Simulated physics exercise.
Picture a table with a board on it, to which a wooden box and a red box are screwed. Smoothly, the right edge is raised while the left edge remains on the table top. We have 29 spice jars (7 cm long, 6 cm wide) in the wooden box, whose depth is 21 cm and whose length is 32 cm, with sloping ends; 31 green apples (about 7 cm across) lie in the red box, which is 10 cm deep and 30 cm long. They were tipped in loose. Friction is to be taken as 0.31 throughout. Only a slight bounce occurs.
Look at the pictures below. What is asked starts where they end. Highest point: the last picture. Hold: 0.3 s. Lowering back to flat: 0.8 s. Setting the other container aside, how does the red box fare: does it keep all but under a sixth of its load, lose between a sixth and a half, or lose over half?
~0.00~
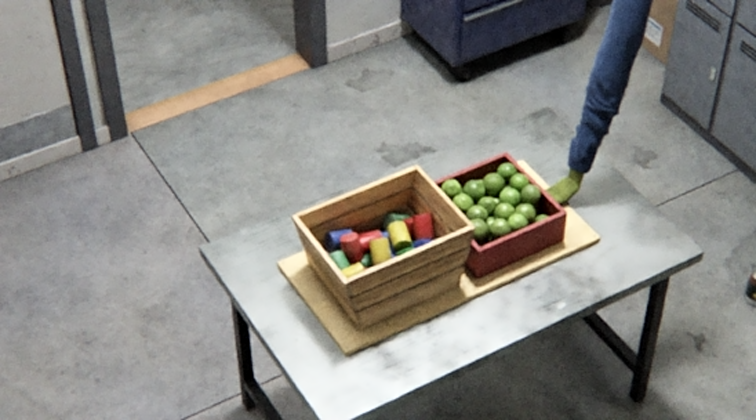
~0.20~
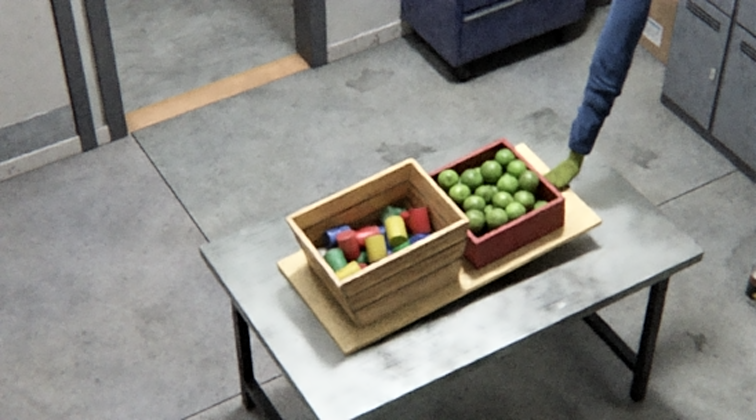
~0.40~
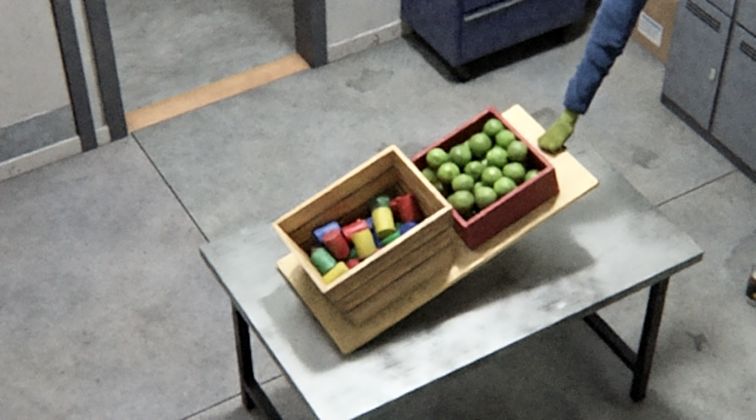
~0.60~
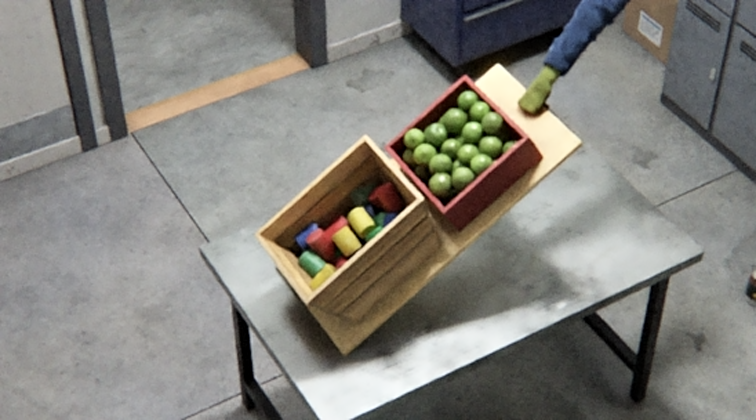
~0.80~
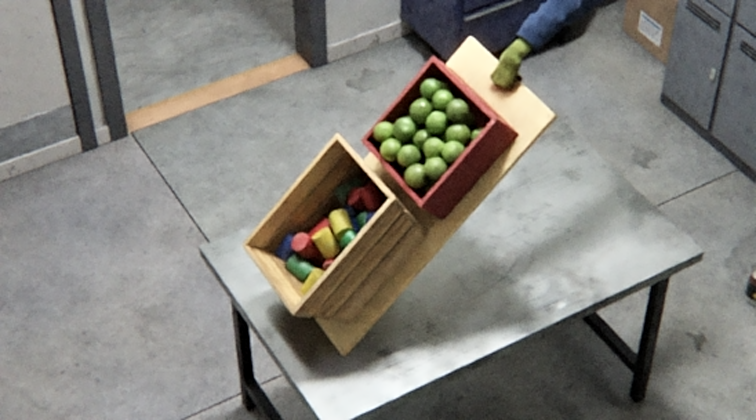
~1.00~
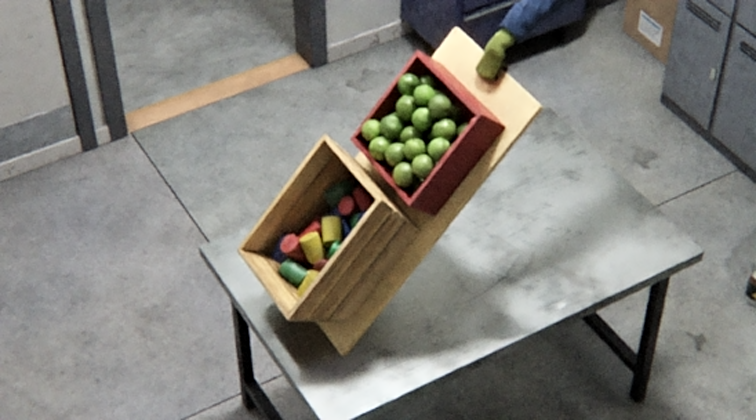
Looks like not even a sixth of the stuff is going to get out.
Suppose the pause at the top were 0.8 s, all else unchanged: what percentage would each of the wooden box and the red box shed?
That would cost wooden box 0 per cent of its load and red box 0 per cent.
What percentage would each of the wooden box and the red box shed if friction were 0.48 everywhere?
Wooden box 0, red box 0 per cent.
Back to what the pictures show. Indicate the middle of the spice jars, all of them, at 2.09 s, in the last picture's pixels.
I'd put the middle close to (373, 269).
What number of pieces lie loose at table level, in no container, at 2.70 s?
About 0.
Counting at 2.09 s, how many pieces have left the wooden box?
Count for the wooden box: Roughly 0.
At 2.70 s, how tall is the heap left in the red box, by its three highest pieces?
That is close to 13 centimetres.
After 1.27 s, tilt 46°; wooden box 29 in, 0 out and red box 31 in, 0 out.
After 1.61 s, tilt 31°; wooden box 29 in, 0 out and red box 31 in, 0 out.
After 2.09 s, tilt 0°; wooden box 29 in, 0 out and red box 31 in, 0 out.
Outcome (at 2.70 s), wooden box 29 in, 0 out and red box 31 in, 0 out. Asked share, 0 of 31, 0 per cent.
